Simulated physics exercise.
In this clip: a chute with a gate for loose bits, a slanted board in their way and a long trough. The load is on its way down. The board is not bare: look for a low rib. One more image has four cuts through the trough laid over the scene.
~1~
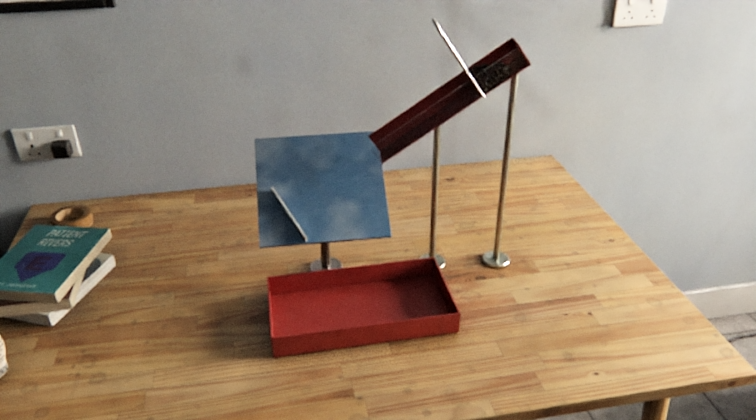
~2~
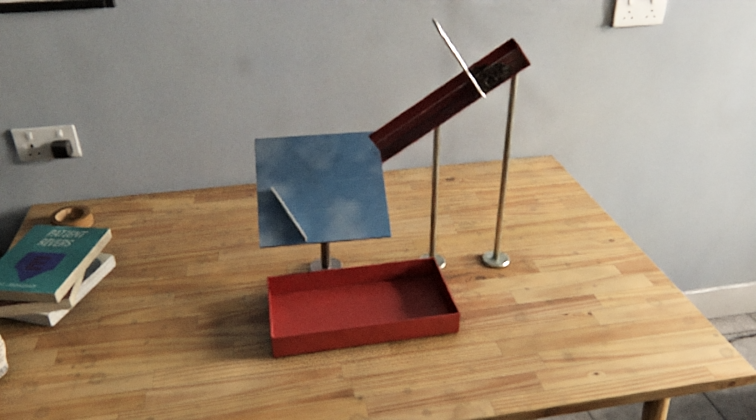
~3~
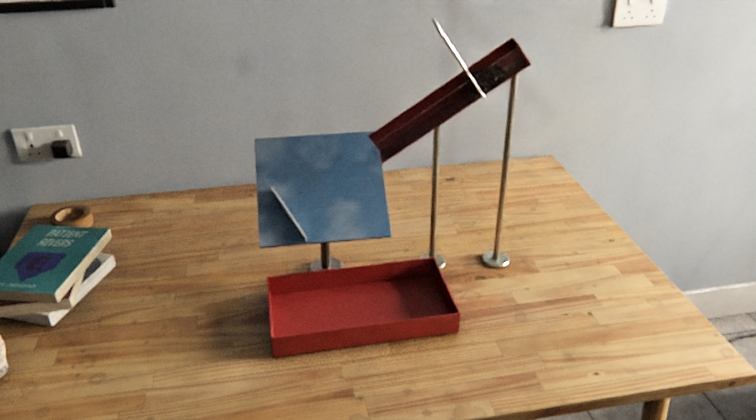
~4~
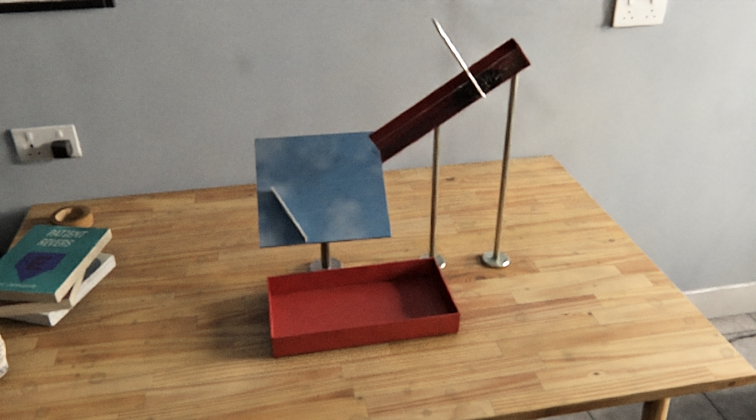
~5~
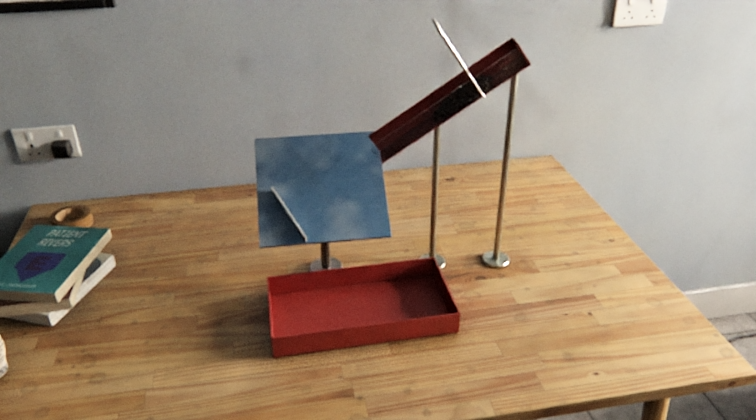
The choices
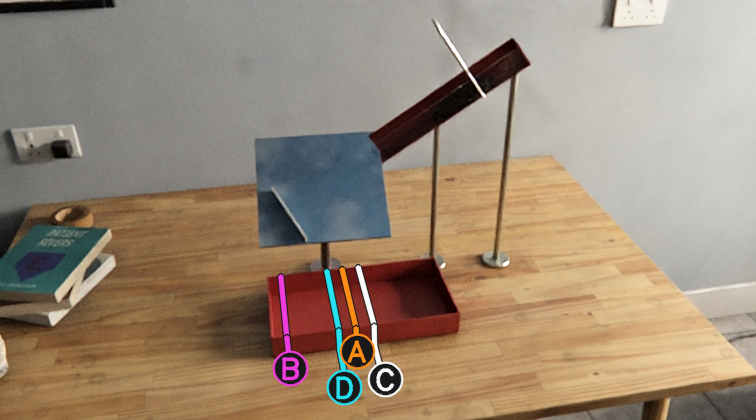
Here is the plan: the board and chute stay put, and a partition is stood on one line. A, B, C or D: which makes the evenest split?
D beats the others.
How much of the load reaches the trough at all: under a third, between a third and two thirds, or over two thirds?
About that: Over two thirds.
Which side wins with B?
Right.
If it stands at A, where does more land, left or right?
More lands on the left.
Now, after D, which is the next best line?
Here it is line A.
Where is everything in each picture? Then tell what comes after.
The first frame shows load behind the gate at (488, 76), chocolate balls; lip of the chute at (381, 157), sloping gently.
The second frame shows middle of the board at (321, 186), tilted fairly steeply; middle of its low edge at (326, 242); of its high edge at (317, 135).
The third frame shows front corners of the trough at (272, 338) and (459, 313), empty; front of the load at (472, 96).
The fourth frame shows middle of the load at (476, 84); its front at (456, 104), about a quarter of the way to the lip; rib from (272, 187) to (306, 238).
The fifth frame shows middle of the load at (462, 93); its front at (436, 119), about half of the way to the lip.
On the marked copy, line A crosses the front rim at (355, 327); line B crosses the front rim at (286, 336); line C crosses the front rim at (374, 324); line D crosses the front rim at (338, 329).
Choosing A, of what is caught, most on the left of the divider, about a quarter on the right.
Choosing B, of what is caught, a stray few on the left of the divider, nearly all on the right.
Choosing C, of what is caught, nearly all on the left of the divider, a small part on the right.
Choosing D, of what is caught, about two thirds on the left of the divider, about a third on the right.
